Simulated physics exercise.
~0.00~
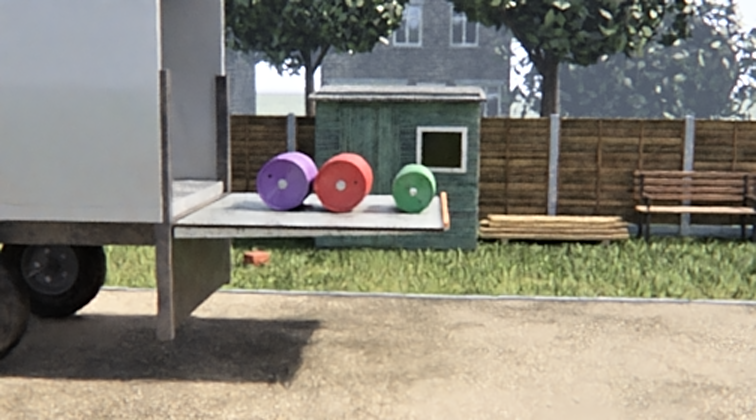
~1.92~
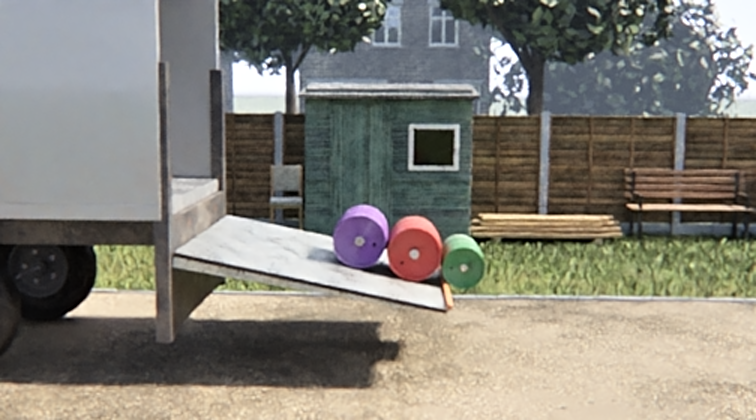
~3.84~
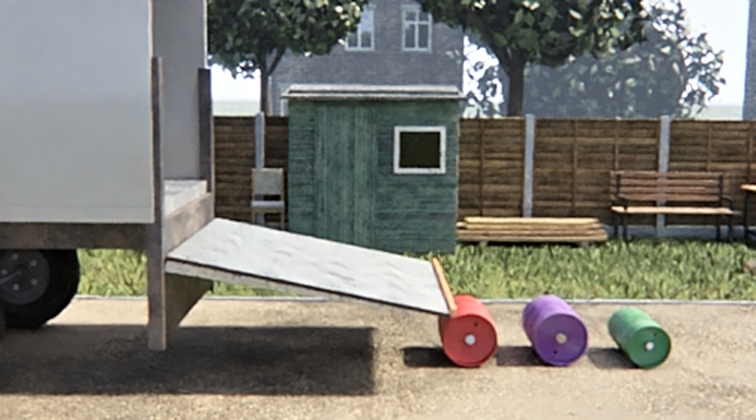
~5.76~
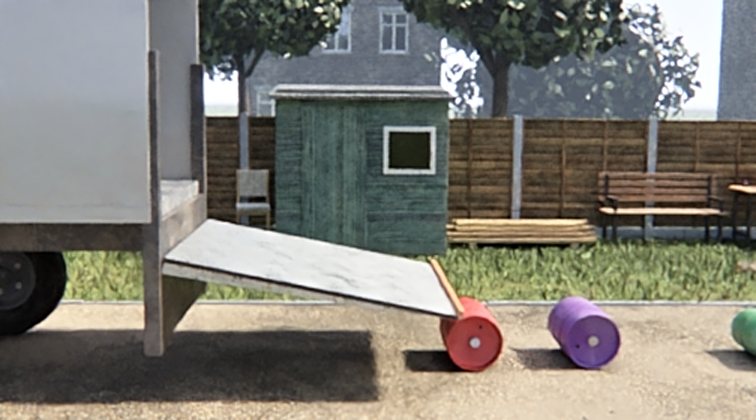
The clip shows purple, red and green kegs on a truck's tail lift, whose plate tips down so they roll right and drop off onto the ground, ending with red by the plate's edge, purple farther right, and green farthest, partly out of view.
